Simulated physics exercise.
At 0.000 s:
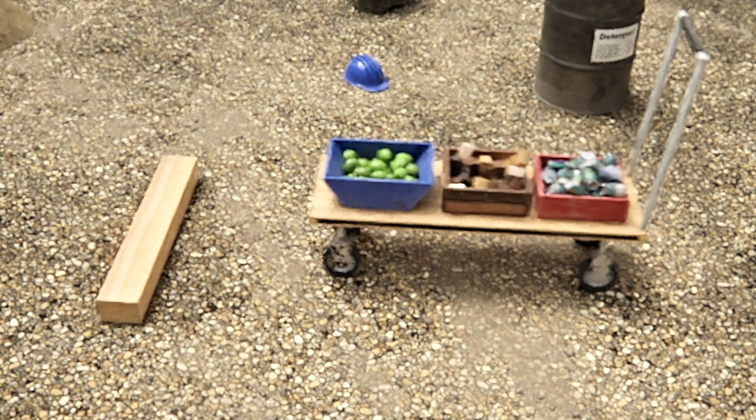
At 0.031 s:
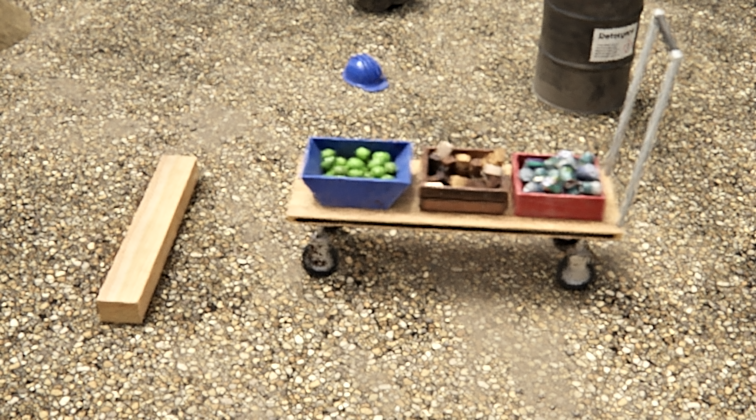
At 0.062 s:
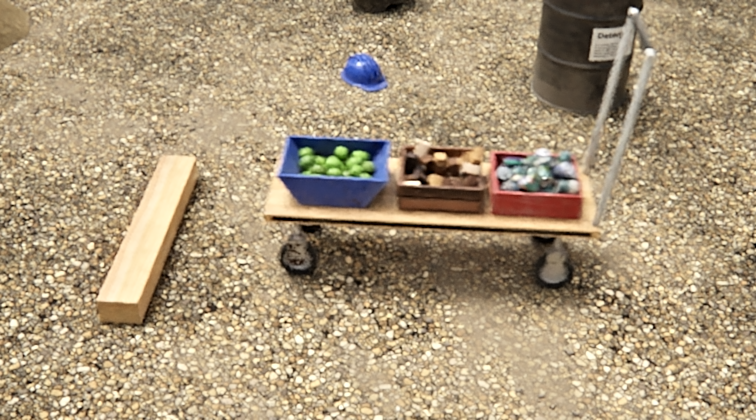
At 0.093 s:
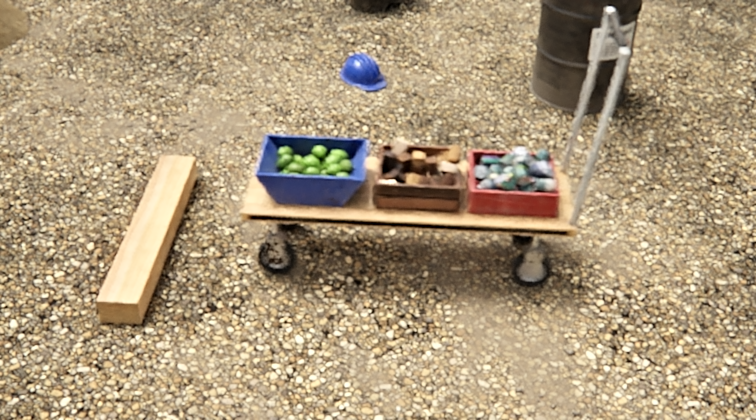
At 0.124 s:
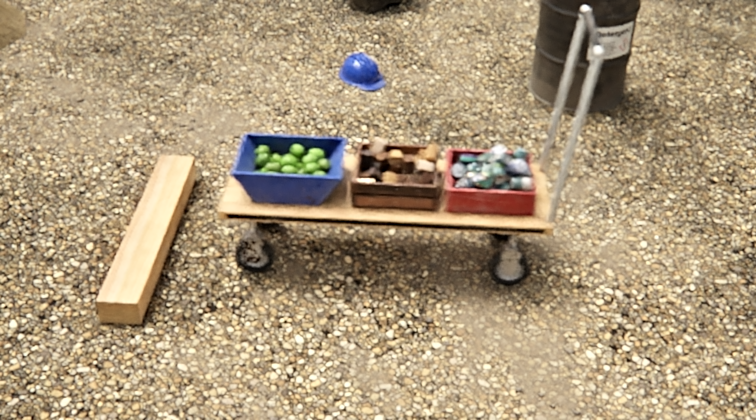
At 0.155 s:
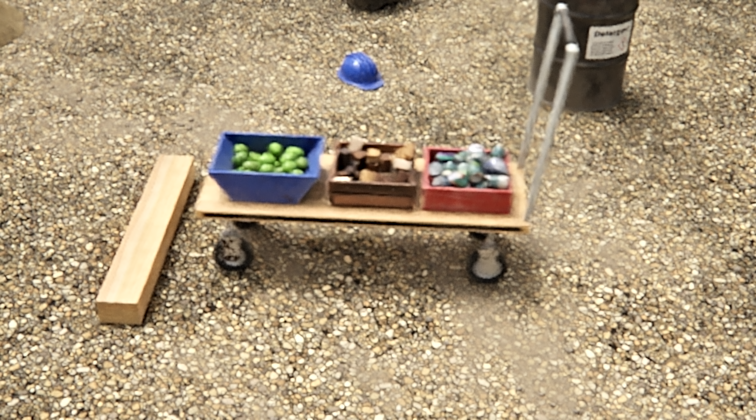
A flat cart with a metal handle at its right end stands on pebbly ground, seen from the side and slightly above. It carries a blue crate of green limes, a brown wooden crate of blocks and a red crate of small cans, with a timber beam at left and a blue helmet and dark barrel behind. The cart rolls steadily left towards the beam, its crates staying in place, while the camera shifts slightly.
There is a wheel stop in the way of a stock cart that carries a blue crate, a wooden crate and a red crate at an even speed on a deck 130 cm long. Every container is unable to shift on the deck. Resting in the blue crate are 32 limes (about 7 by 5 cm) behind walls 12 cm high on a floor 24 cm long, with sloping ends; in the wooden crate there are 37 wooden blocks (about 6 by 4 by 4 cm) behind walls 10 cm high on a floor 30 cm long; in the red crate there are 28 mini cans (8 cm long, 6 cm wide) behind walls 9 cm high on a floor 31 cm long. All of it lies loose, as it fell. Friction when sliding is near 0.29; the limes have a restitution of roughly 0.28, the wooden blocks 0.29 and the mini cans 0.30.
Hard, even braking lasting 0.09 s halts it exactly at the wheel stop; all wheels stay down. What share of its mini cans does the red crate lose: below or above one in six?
Spilled: Higher than a sixth.
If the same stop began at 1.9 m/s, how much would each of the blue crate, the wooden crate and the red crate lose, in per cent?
Blue crate 0 %, wooden crate 10 %, red crate 10 %.
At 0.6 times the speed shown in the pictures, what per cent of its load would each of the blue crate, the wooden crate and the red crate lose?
In that case blue crate 0, wooden crate 0, red crate 10 per cent.
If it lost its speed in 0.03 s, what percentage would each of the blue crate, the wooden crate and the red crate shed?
Blue crate 30 %, wooden crate 20 %, red crate 30 %.
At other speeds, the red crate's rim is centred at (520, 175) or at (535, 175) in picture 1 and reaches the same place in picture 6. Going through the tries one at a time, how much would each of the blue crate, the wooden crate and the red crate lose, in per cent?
Losses in order of the tries would be blue crate 0 and 0 %, wooden crate 0 and 0 %, red crate 0 and 0 %.
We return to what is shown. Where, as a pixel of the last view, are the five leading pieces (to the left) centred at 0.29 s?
Their centre is around (174, 151).
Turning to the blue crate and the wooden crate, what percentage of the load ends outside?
Roughly: Blue crate 20 %, wooden crate 15 %.
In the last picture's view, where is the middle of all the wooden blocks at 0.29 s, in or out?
In the last picture they centre on about (305, 167).
After 0.19 s, braking starts.
After 0.29 s, the blue crate has all 32, the wooden crate is down by 2 of 37 and the red crate has all 28.
After 0.41 s, the blue crate is down by 3 of 32, the wooden crate is down by 5 of 37 and the red crate is down by 4 of 28.
After 0.64 s, the blue crate is down by 6 of 32, the wooden crate is down by 5 of 37 and the red crate is down by 7 of 28.
When it is over (at 1.14 s), the blue crate is down by 6 of 32, the wooden crate is down by 5 of 37 and the red crate is down by 7 of 28. Asked share, 7 of 28, 25 per cent.
